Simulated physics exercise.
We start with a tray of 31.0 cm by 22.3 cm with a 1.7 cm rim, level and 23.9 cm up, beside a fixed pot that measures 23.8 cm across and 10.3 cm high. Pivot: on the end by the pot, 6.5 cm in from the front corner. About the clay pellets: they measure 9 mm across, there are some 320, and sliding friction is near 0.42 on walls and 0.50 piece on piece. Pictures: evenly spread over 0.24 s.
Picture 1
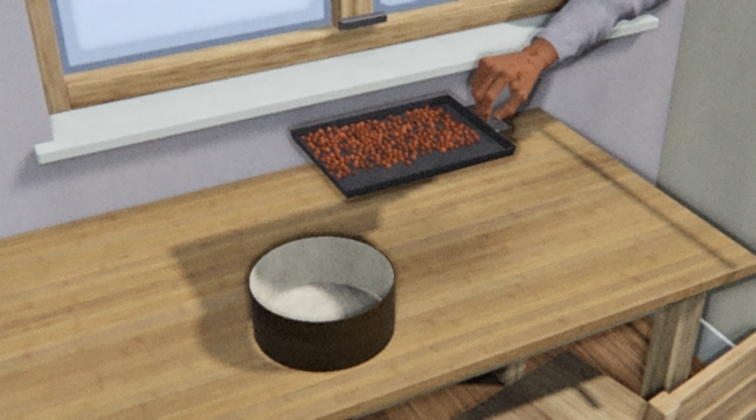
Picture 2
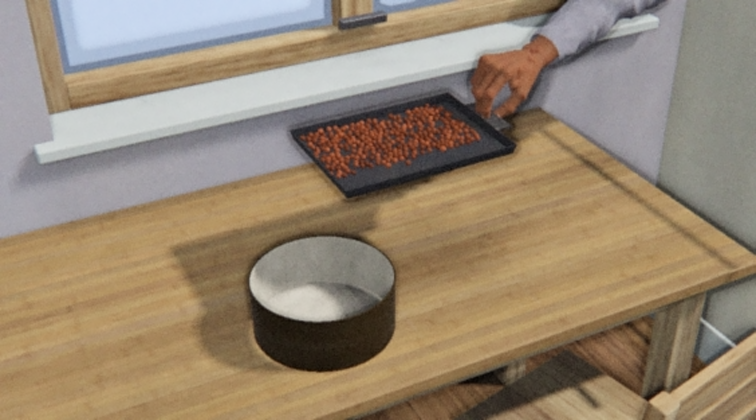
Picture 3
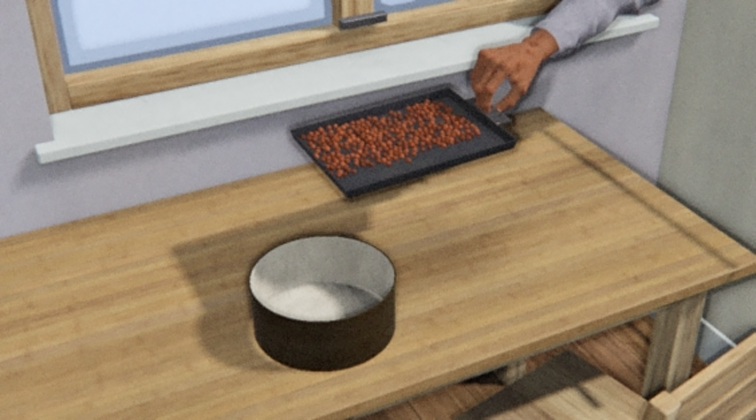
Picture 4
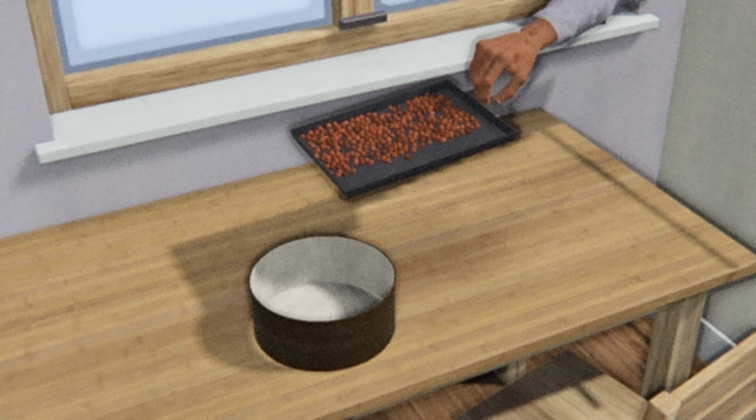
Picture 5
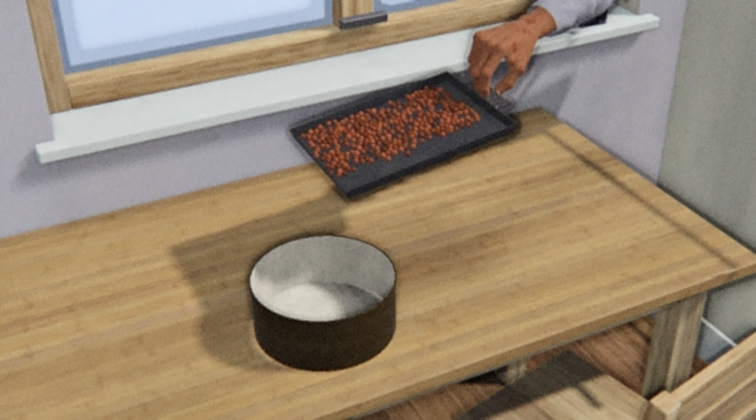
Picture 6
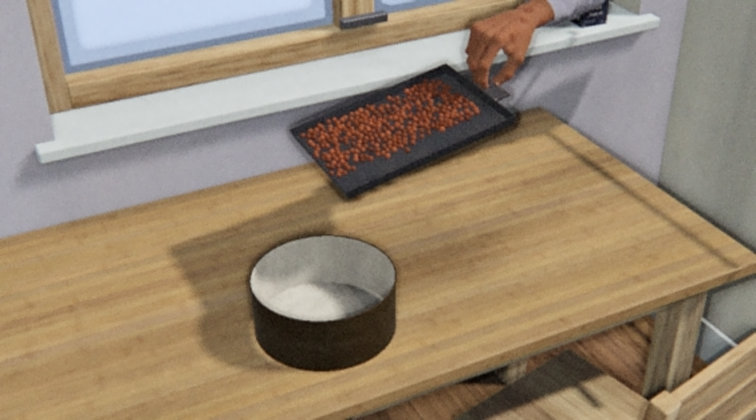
A hand gripped the right end of a dark tray of small reddish clay pellets and slowly raised that end a little, while a round pot sat still on the wooden table.
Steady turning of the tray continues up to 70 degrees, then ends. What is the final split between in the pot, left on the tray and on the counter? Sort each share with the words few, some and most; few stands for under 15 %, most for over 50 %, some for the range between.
The shares come out as follows. Pot: Few. Tray: Most. Counter: Few.
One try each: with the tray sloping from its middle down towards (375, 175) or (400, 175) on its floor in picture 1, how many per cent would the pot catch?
That would be close to 15 per cent and then close to 5 per cent.
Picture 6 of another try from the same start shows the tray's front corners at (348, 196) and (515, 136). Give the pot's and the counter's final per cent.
In the pot: 10 per cent; on the counter: 5 per cent.
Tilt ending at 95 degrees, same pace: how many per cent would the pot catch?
That would give about 65 per cent.
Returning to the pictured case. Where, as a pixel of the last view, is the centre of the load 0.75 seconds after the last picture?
My estimate is roughly (330, 138).
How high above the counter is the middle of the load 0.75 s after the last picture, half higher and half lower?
Roughly 28 centimetres.
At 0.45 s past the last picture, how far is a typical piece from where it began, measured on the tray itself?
Displacement on the tray: About 8 cm.
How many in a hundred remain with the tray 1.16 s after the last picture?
Something like 90 percent, roughly.
Then, 0.45 s after the last picture, tilt 39 degrees; the tray holds 100 %, the pot 0 %.
Then, 0.75 s after the last picture, tilt 58 degrees; the tray holds 95 %, the pot 0 %.
Then, 1.16 s after the last picture, tilt 70 degrees; the tray holds 90 %, the pot 5 %.
In the end, pot 5 %, tray 90 %, counter 0 %.
